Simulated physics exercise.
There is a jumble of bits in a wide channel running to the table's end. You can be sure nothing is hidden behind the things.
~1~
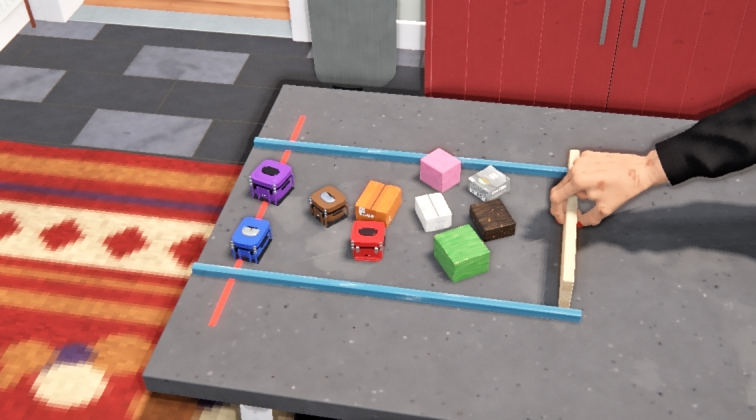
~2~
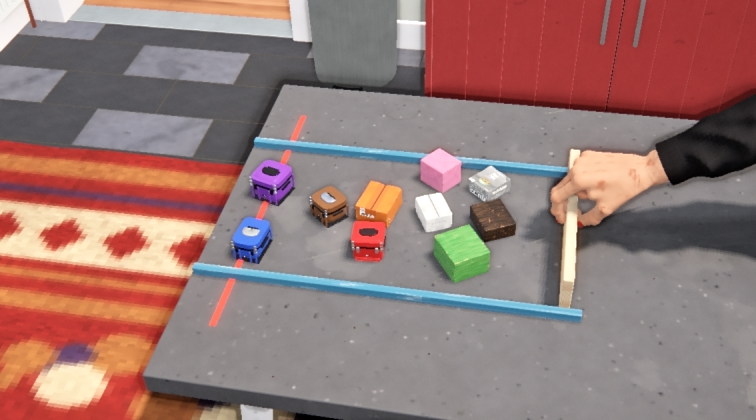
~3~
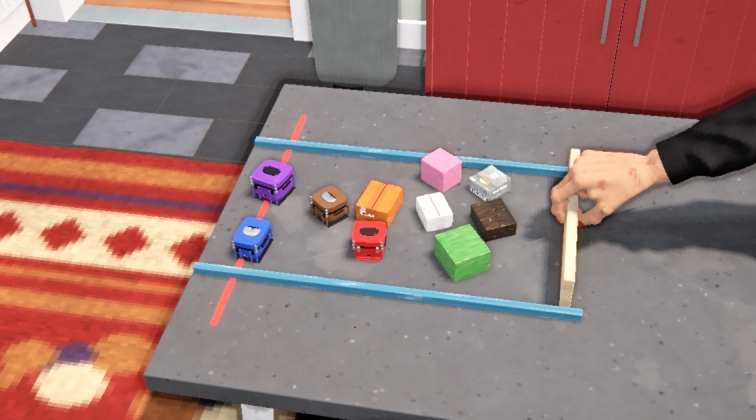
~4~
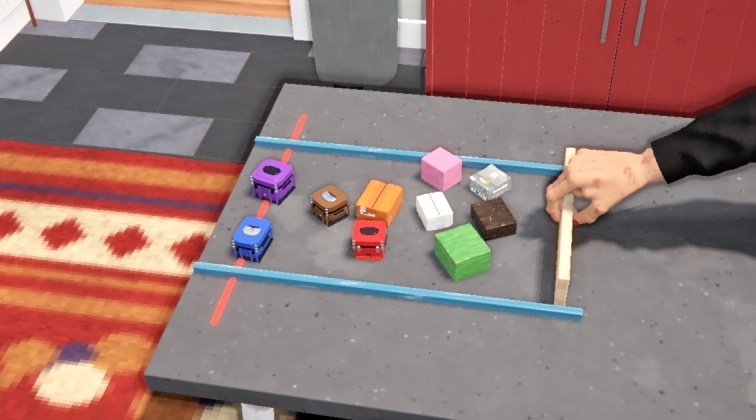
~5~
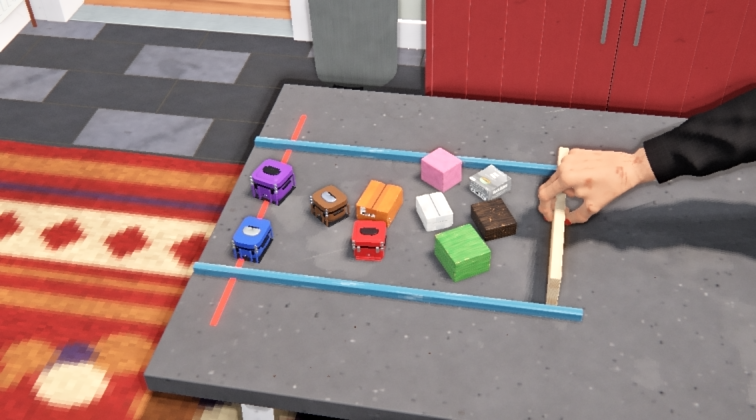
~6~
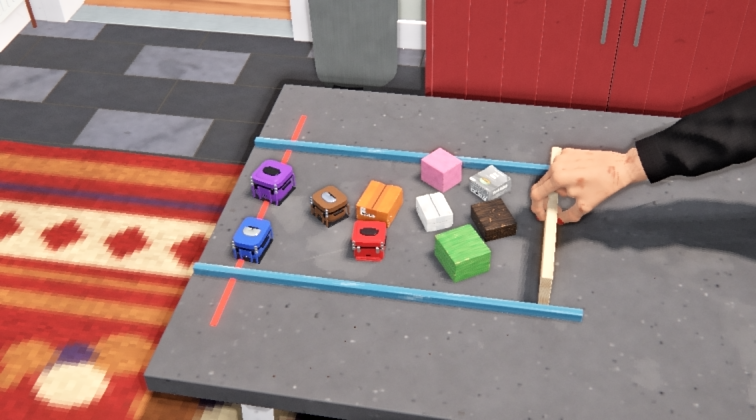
A hand held a wooden board upright between two blue rails on a gray table, then slid it slightly left toward a scatter of colorful blocks and small cases, which stayed still.
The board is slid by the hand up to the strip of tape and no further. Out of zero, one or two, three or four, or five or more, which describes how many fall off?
The sweep knocks five or above off.
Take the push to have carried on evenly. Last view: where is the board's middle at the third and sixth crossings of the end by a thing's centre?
It sits around (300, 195) and after that around (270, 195).
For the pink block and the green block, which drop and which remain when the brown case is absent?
Well, the pink block goes off the edge while the green block is still there.
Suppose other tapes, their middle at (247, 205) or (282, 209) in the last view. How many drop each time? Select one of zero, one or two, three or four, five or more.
First try five or more; second try three or four.
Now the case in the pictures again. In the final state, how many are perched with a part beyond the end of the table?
Overhanging ones - 0.
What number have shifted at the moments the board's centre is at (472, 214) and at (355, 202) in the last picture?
Tally: First 5; then 9.
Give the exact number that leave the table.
The count is 7.
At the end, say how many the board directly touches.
Counting them up gives 3.
Early on, none off yet; purple case at rest near (273, 182); blue case at rest near (253, 240); brown case at rest near (330, 206).
A while later, none off yet; purple case travelled about its own width near (248, 176); blue case at rest near (253, 240); brown case travelled well along near (245, 203).
Finally, the number that fall off is five or more; lost, white box, pink block, red case, orange box, brown case, blue case and purple case.
